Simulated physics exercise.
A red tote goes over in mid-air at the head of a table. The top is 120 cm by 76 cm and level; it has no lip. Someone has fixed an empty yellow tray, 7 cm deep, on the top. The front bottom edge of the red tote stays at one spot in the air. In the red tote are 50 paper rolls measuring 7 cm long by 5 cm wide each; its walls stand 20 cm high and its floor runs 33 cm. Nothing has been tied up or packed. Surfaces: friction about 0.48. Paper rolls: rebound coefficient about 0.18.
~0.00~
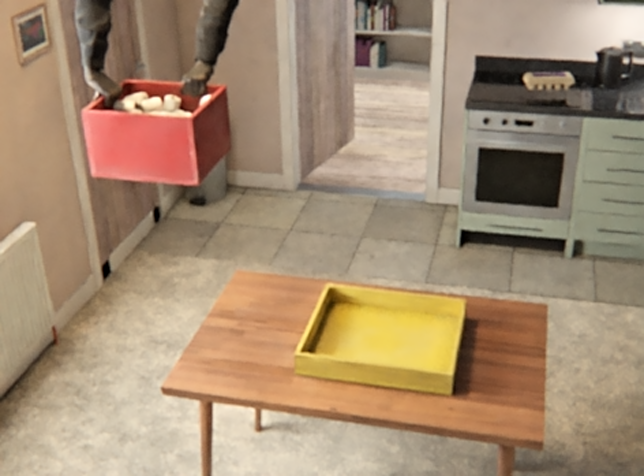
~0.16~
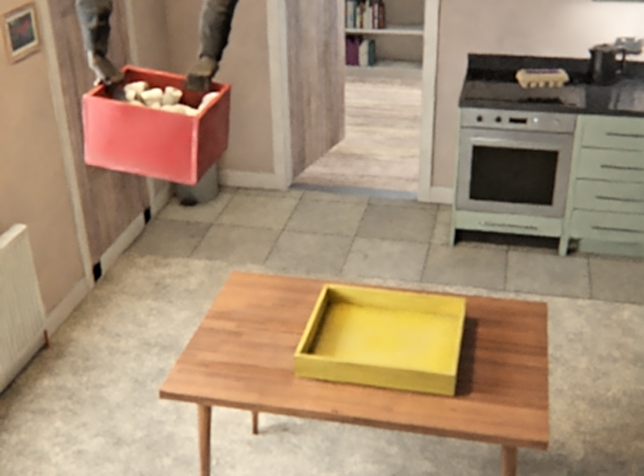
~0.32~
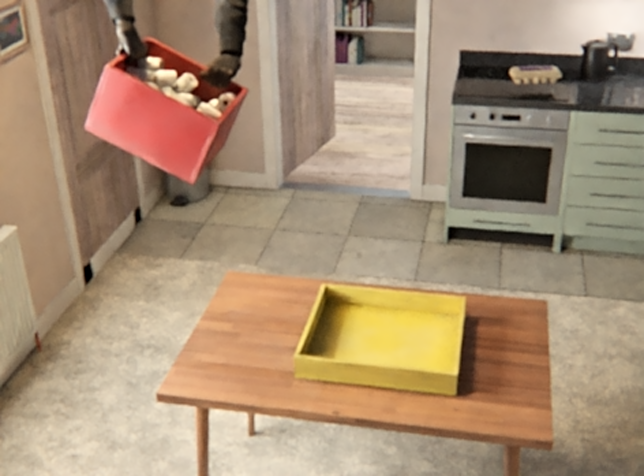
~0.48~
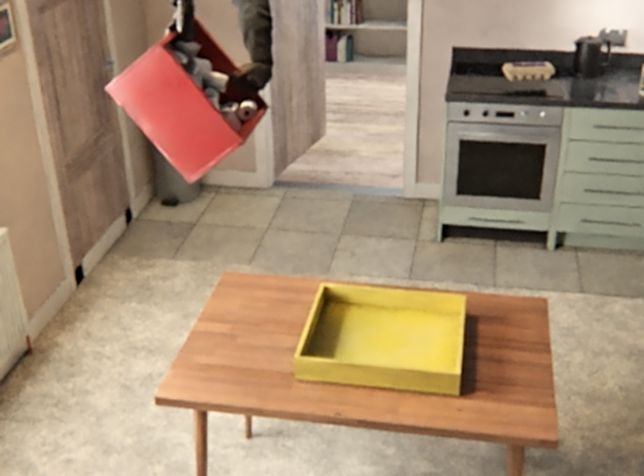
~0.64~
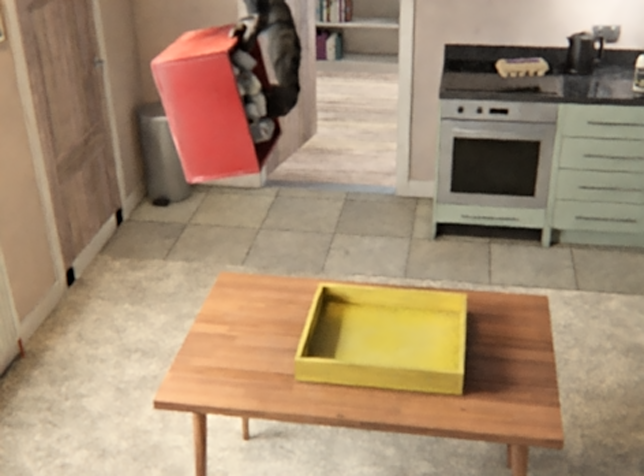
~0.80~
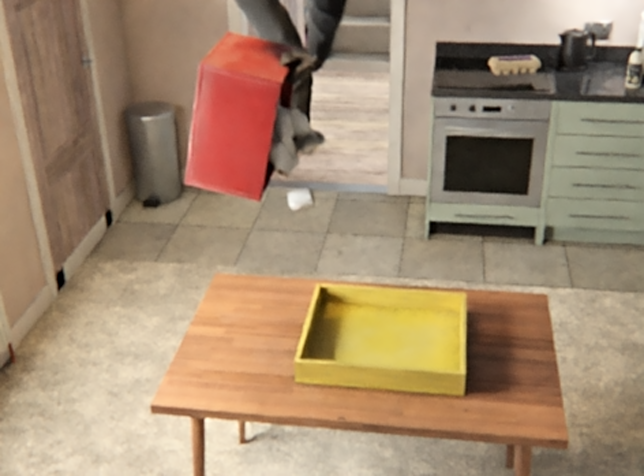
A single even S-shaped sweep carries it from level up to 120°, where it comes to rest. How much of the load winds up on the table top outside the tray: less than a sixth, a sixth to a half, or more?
Under a sixth of the paper rolls end on the table top outside the tray.
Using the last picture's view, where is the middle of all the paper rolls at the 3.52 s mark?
Roughly at pixel (383, 331).
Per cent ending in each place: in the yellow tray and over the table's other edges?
Approx. 90 % / 0 %.
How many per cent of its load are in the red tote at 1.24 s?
About 10 %, still inside.
After 1.24 s, tilt 120°; 4 still in the red tote, 24 in the yellow tray, 5 on the table top outside the tray and 17 in the air.
After 1.78 s, tilt 120°; 43 in the yellow tray and 7 on the table top outside the tray.
After 2.54 s, tilt 120°; 45 in the yellow tray, 4 on the table top outside the tray and 1 over the table's other edges.
When it is over (at 3.52 s), 45 in the yellow tray, 4 on the table top outside the tray and 1 over the table's other edges. Asked share, 4 of 50, 8 per cent.
